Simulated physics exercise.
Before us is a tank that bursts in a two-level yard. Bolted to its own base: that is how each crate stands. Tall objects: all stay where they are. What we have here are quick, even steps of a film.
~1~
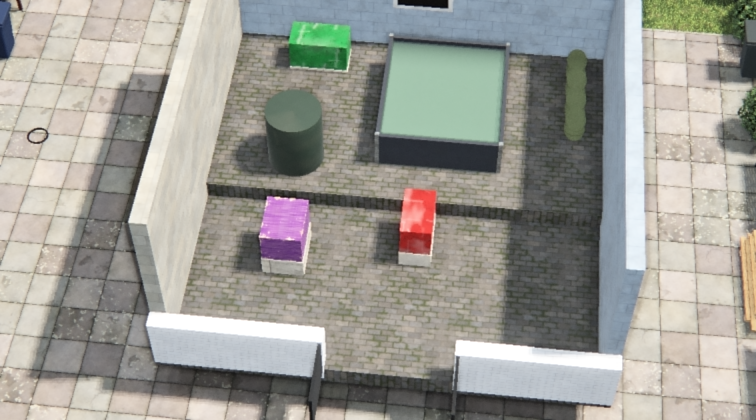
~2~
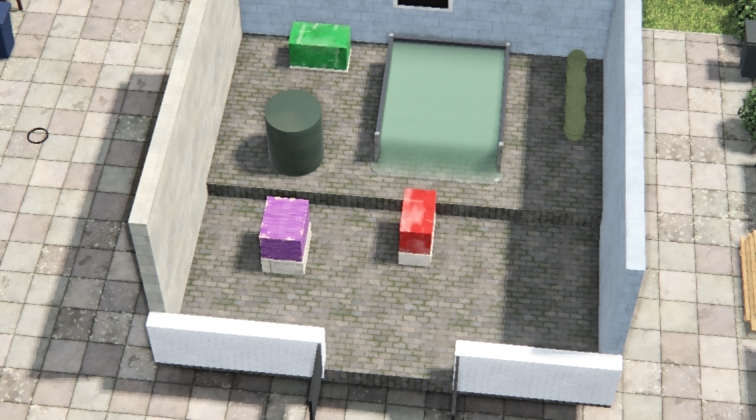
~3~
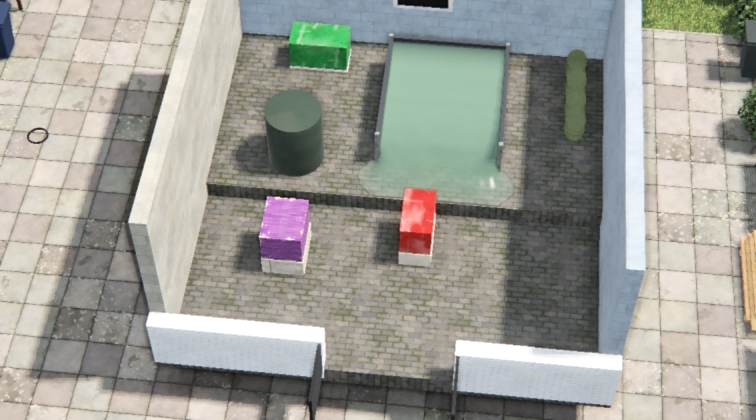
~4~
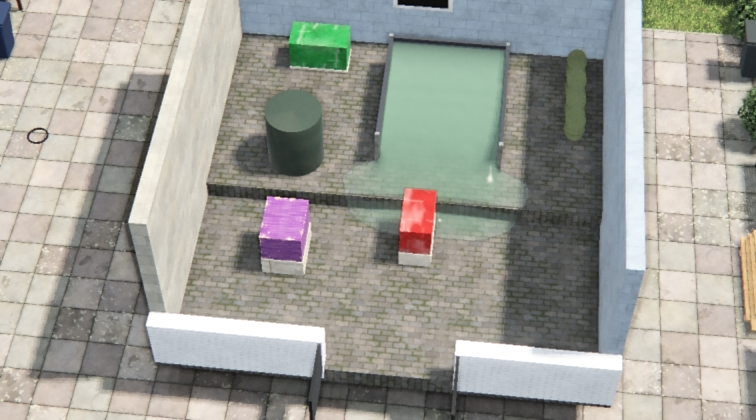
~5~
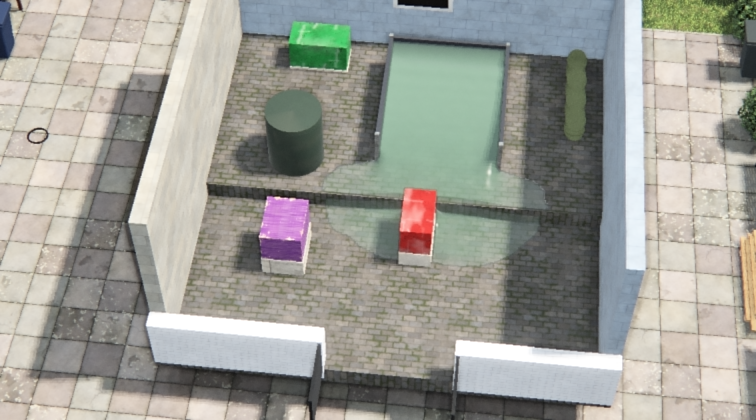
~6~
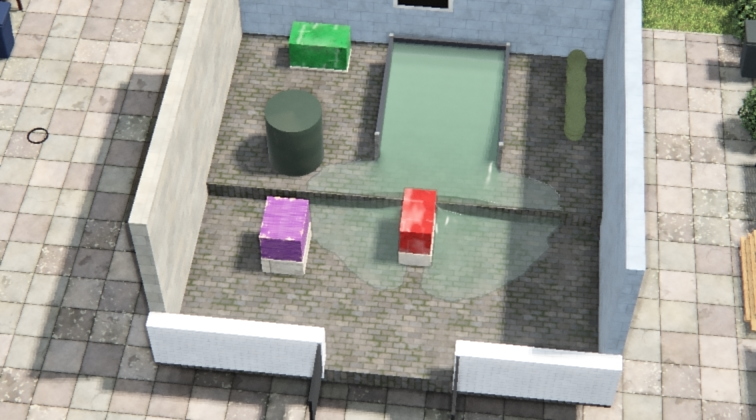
Water pouring from the open front of a tank in a walled yard, spreading down a step and around a red crate.
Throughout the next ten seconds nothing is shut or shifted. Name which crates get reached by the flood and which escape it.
In order: The purple crate is spared; the red crate is hit; the green crate is spared.
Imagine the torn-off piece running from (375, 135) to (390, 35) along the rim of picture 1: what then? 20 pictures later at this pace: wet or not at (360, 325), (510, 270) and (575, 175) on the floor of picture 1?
Going through them in turn: Reached by the flood, then still unsoaked, then still unsoaked.
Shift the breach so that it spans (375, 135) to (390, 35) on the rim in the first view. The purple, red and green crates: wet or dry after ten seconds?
Result: Purple crate is left untouched, red crate is left untouched, green crate gets overtopped.
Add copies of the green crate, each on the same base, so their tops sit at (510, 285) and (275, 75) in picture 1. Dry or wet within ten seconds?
Listed order: Flooded / unflooded.
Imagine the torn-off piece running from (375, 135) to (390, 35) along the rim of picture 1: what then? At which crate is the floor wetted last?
Answer: The red-painted one.
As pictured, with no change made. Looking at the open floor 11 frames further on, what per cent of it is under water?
Share estimate: About 50 per cent.
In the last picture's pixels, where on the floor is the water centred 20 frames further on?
Centre of mass: Roughly (422, 250).
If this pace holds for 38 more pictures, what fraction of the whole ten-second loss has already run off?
My figure is about 65 in a hundred.
A moment on, water covers 40 % of the floor; the purple crate water round its plinth, the red crate water round its plinth, the green crate not reached.
Next, water covers 50 % of the floor; the purple crate water round its plinth, the red crate water round its plinth, the green crate not reached.
Then, water covers 55 % of the floor; the purple crate water round its plinth, the red crate water round its plinth, the green crate not reached.
Later, water covers 55 % of the floor; the purple crate water round its plinth, the red crate water round its plinth, the green crate not reached.
In the end, water covers 55 % of the floor; the purple crate stayed above the water, the red crate was topped, the green crate stayed above the water.
